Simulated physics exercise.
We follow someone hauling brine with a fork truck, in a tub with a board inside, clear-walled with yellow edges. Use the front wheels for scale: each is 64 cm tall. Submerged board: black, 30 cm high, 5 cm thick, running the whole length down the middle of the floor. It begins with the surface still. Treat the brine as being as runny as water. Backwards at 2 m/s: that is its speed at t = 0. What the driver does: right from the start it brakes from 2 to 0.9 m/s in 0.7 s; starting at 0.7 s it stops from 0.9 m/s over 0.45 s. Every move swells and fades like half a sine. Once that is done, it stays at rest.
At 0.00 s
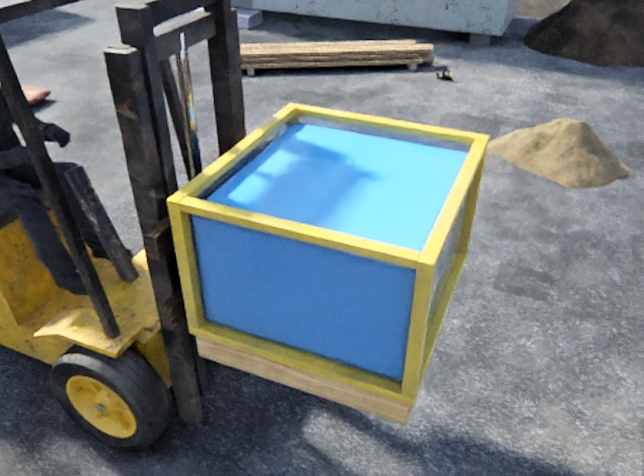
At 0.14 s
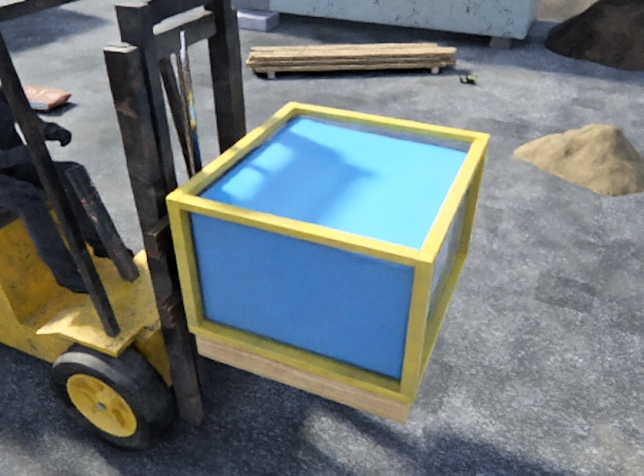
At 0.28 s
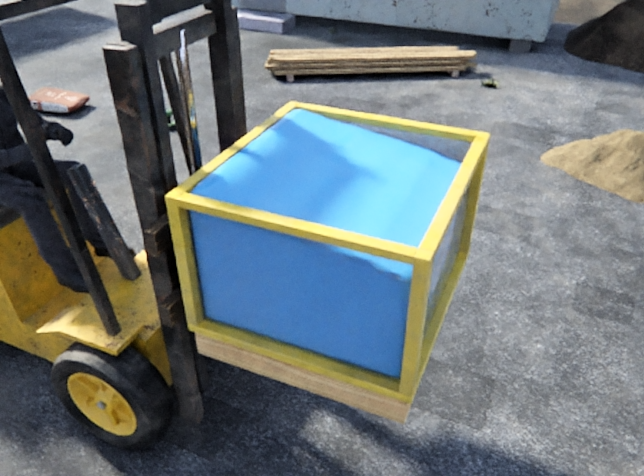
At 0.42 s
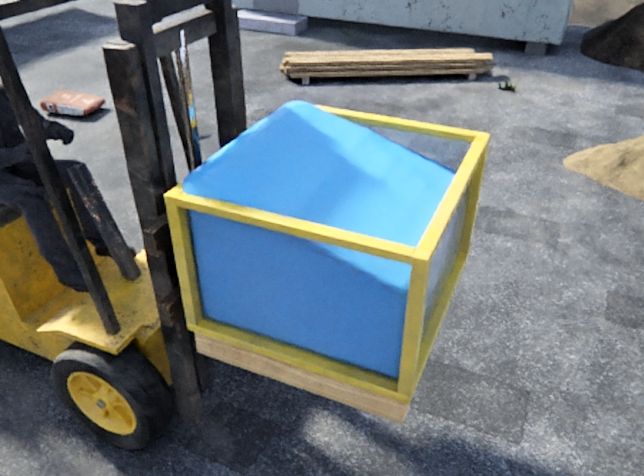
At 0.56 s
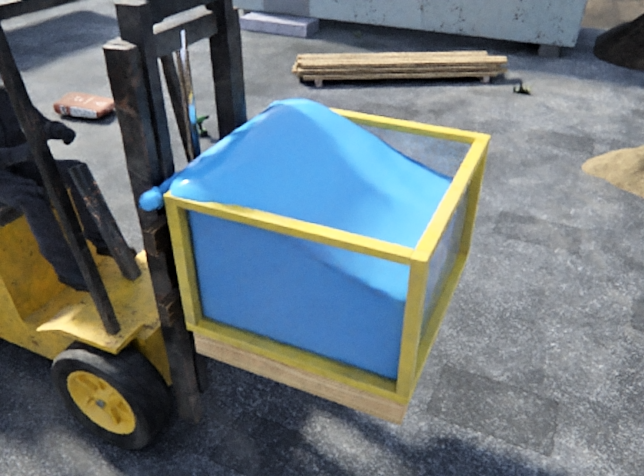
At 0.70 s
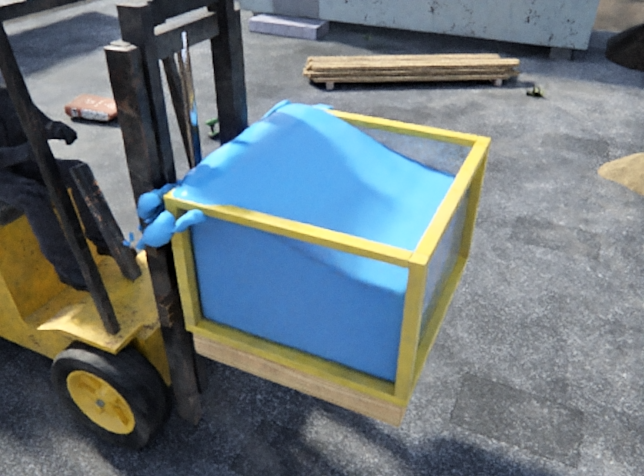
A clear-walled tub with yellow edges, filled with bright blue liquid, sits on a wooden base in front of a yellow forklift at left, seen from above in a paved yard. Planks, a sand pile and a pale block lie behind, drifting rightward as the view shifts. The flat liquid heaps steeply toward the mast, then blobs slop over that side as the peak lowers slightly.
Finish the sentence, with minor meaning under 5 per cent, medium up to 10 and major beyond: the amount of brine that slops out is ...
... minor.
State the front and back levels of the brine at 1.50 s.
Some 52 cm in front and some 50 cm behind.
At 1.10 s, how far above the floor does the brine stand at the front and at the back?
Front: 50 cm; back: 54 cm.
After 1.10 s it stands 55 cm high behind and 49 cm in front; 4 per cent has gone over the back.
After 1.50 s it stands 49 cm high behind and 52 cm in front; 4 per cent has gone over the back.
After 2.00 s it stands 48 cm high behind and 52 cm in front; 4 per cent has gone over the back.
After 4.14 s 4 per cent has gone over the back, 14 of 400 litres.
